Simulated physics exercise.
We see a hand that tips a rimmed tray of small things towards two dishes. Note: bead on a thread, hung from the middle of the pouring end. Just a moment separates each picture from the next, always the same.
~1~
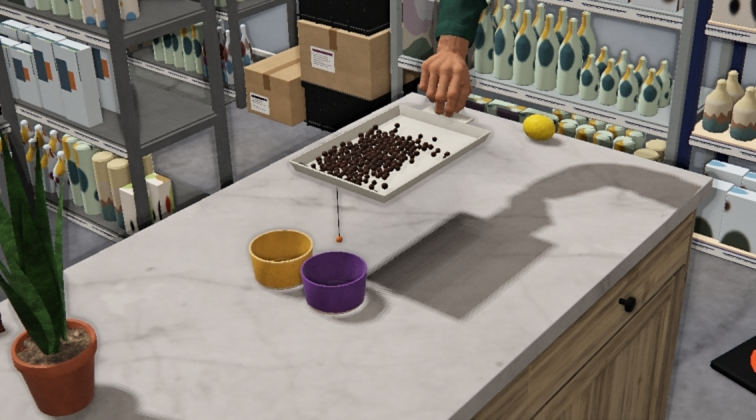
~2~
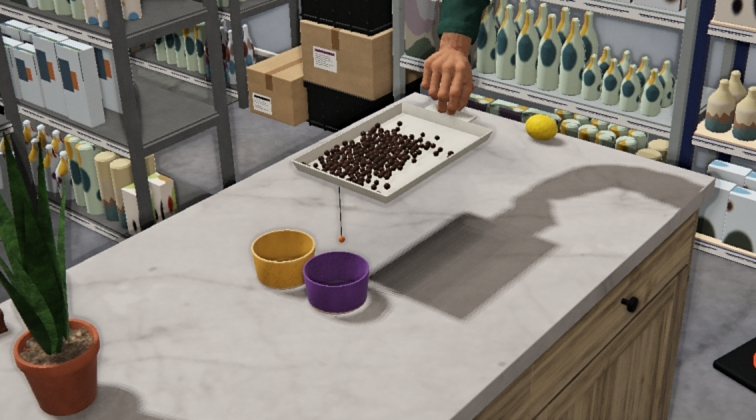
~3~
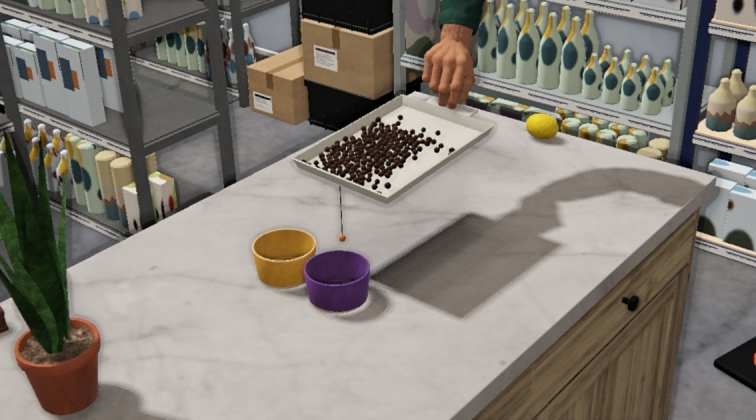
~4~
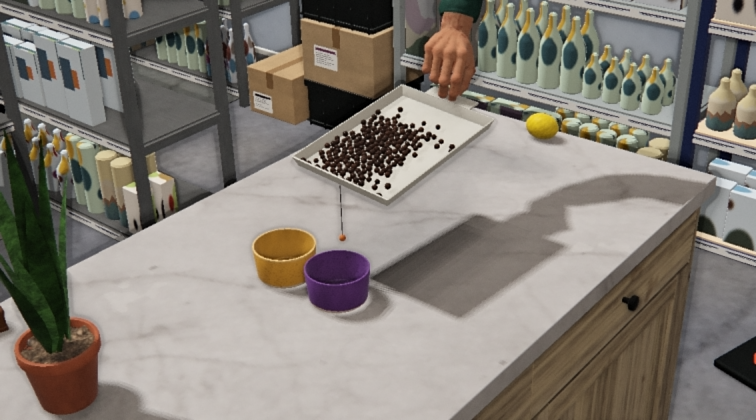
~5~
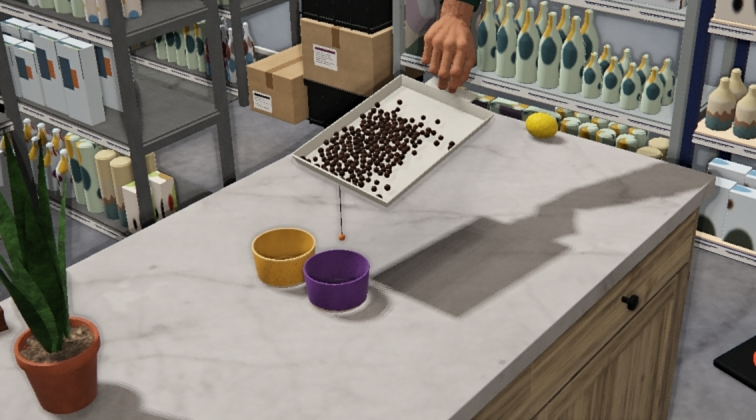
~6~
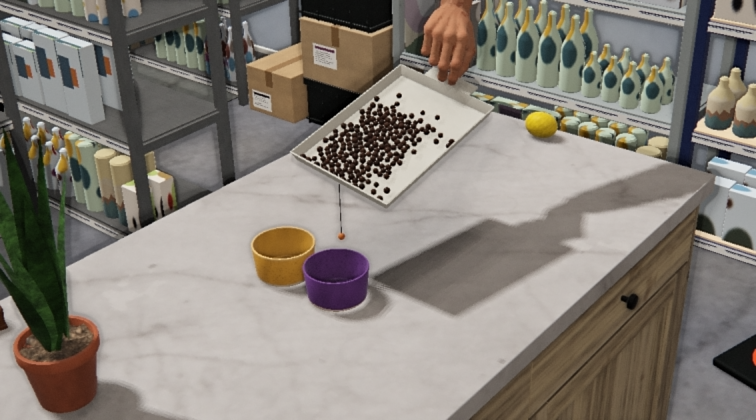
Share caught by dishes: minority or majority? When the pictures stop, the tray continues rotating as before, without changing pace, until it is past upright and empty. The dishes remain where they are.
By the end, the dishes are holding not even half of the load, I'd say.
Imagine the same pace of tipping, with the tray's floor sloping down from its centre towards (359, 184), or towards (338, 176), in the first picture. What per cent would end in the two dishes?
I'd expect around 70 in a hundred first and around 90 in a hundred second.
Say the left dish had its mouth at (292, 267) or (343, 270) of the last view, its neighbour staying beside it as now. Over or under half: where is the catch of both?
At place one the minor share; at place two the minor share.
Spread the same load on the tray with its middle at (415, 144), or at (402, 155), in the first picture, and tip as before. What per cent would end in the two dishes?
It would be about 20 per cent for the first and about 10 per cent for the second.
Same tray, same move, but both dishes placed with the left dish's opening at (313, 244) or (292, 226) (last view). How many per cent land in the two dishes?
Trial 1: 80 percent; trial 2: 0 percent.
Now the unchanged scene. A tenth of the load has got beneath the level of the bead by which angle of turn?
Close to 55° of tilt at that moment.
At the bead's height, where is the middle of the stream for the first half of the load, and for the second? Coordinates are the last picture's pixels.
First half (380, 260); second half (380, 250).
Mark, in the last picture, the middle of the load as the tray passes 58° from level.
Around (378, 198).
Just after the last frame, tray tipped steeply; roughly two thirds on the tray; about a tenth in the right dish; about a tenth outside both; about a tenth in the air.
A moment on, tray tipped right over; just a few on the tray; roughly a quarter in the right dish; the larger part outside both; just a few in the air.
Further on, tray tipped past a quarter turn; roughly a quarter in the right dish; the larger part outside both.
When it is over, tray tipped past a quarter turn; roughly a quarter in the right dish; not one in the left dish; the larger part outside both.
